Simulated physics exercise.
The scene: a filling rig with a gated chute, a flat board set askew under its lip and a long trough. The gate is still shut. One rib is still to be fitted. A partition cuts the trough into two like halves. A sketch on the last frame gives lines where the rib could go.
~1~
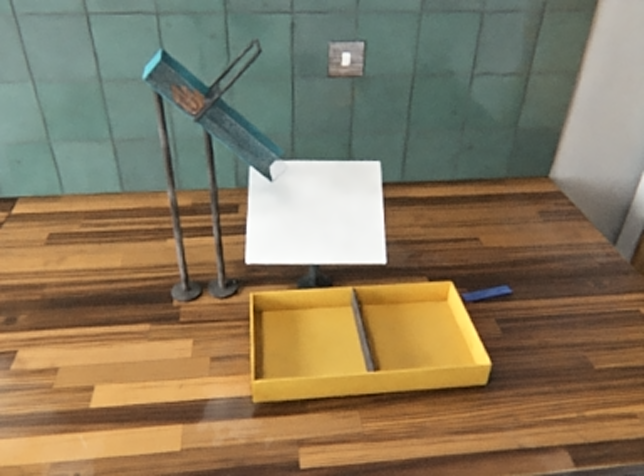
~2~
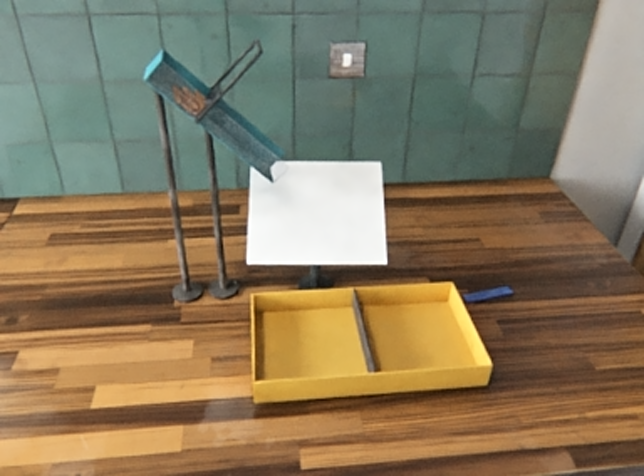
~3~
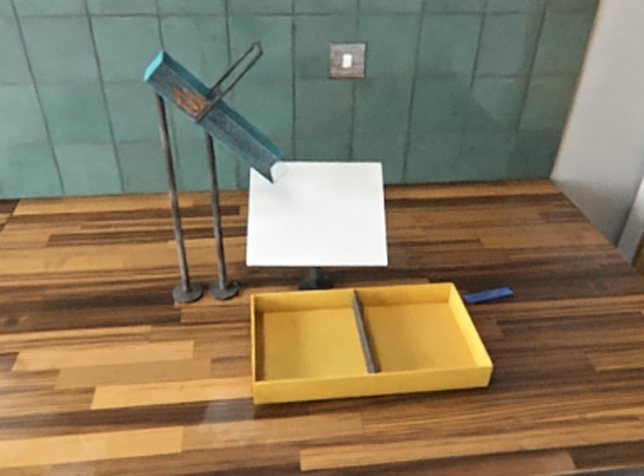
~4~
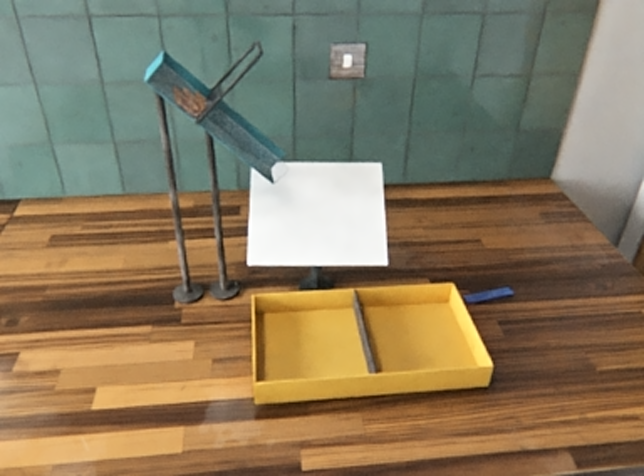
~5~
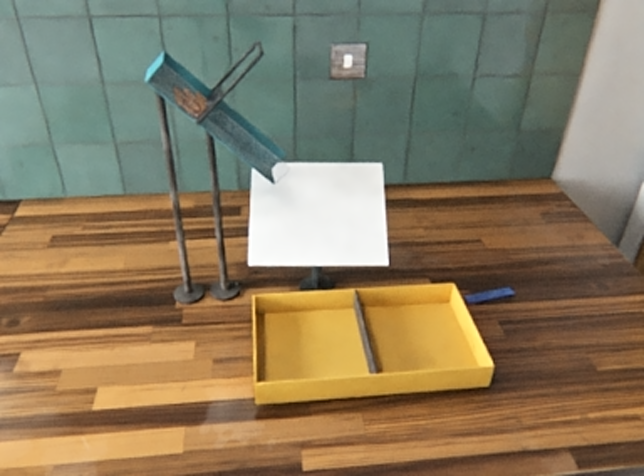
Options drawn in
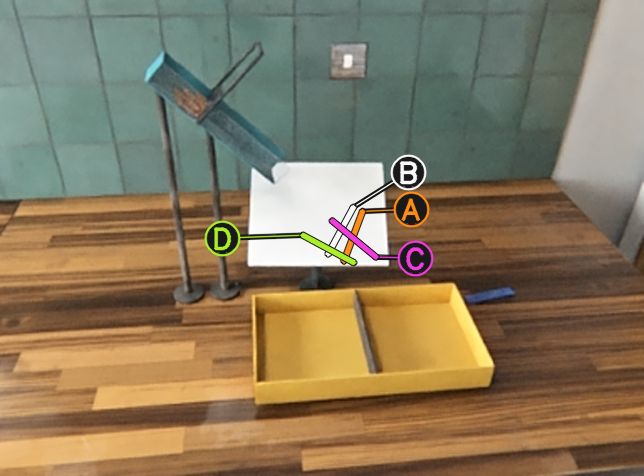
Nothing moves beyond a very faint drift of the whole view: a blue-green chute on two thin stands slopes down to the right, its gate staying shut. A white board stays tilted beneath its lip, and the yellow trough in front, split by a grey partition, remains empty on the striped wooden counter.
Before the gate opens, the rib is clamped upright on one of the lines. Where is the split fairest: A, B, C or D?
Take C.
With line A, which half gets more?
Left.
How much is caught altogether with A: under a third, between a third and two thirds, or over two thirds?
It is over two thirds.
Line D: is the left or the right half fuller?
The right half.
On the marked copy, line A from (362, 211) to (344, 261); line B from (353, 207) to (328, 254); line C from (332, 220) to (375, 257); line D from (302, 235) to (353, 262).
Choosing A, of what is caught, almost all in the left half, just a few in the right.
Choosing B, of what is caught, every piece in the left half, not one piece in the right.
Choosing C, of what is caught, roughly two thirds in the left half, roughly a third in the right.
Choosing D, of what is caught, about a tenth in the left half, almost all in the right.
